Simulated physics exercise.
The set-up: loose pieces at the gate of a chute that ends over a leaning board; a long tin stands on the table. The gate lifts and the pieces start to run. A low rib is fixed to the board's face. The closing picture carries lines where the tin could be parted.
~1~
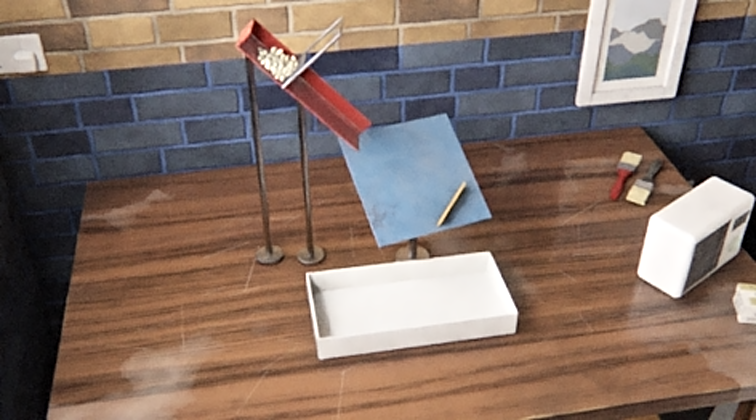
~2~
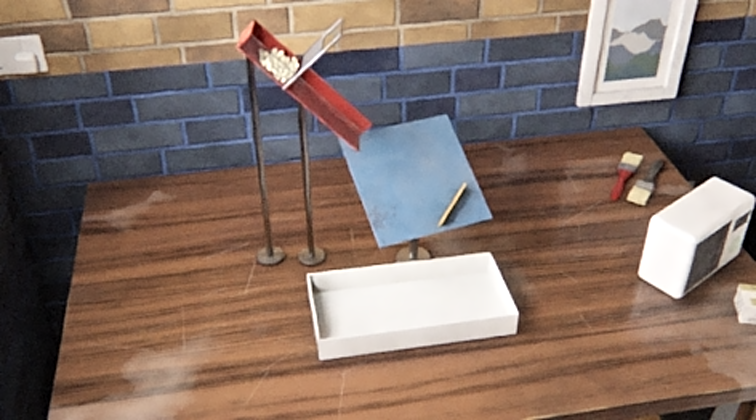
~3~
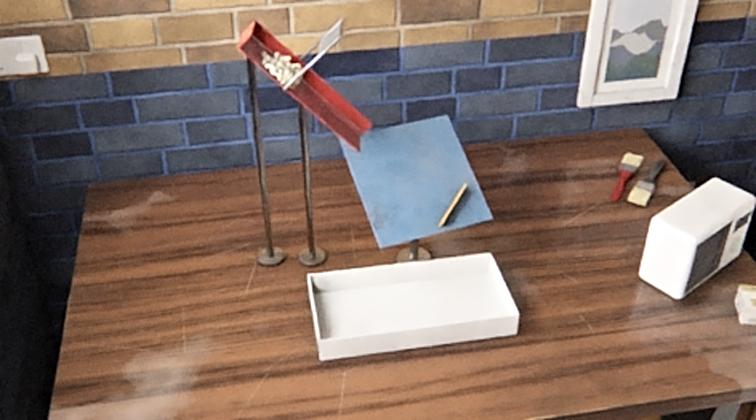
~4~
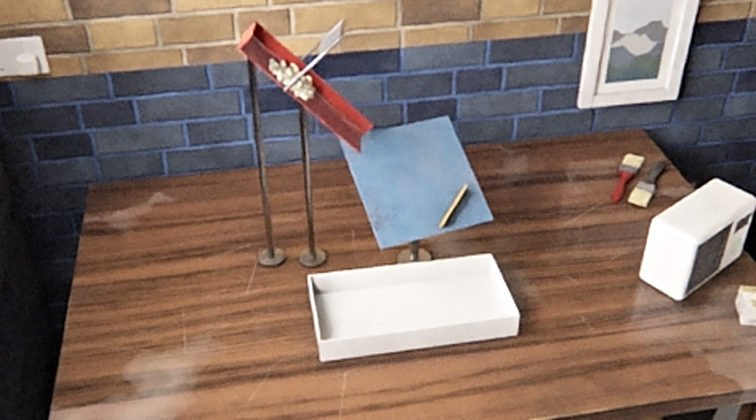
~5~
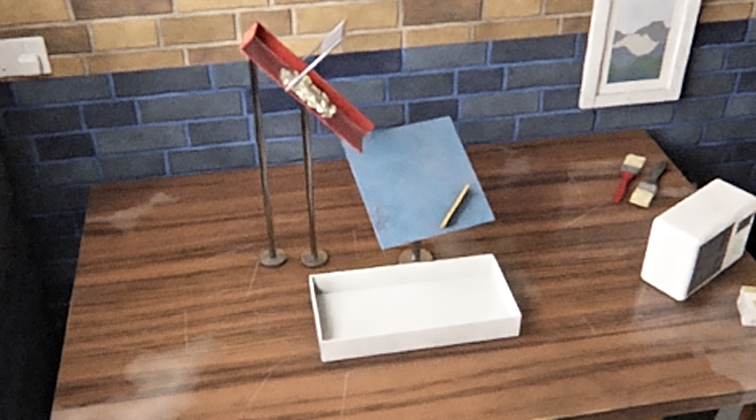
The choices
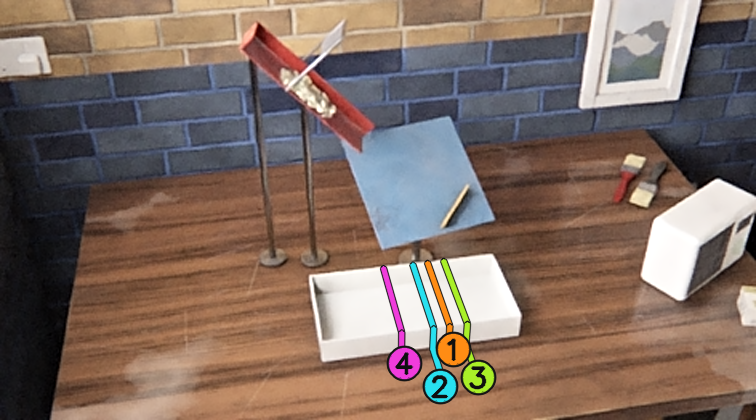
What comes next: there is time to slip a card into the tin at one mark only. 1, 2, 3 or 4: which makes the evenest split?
1 works best here.
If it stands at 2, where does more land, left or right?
Right.
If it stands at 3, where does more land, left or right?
The left side.
On the marked copy, line 1 crosses the front rim at (449, 325); line 2 crosses the front rim at (433, 327); line 3 crosses the front rim at (467, 323); line 4 crosses the front rim at (401, 331).
For line 1, of what is caught, about half on the left of the divider, about half on the right.
For line 2, of what is caught, a small part on the left of the divider, most on the right.
For line 3, of what is caught, most on the left of the divider, a small part on the right.
For line 4, of what is caught, a stray few on the left of the divider, nearly all on the right.
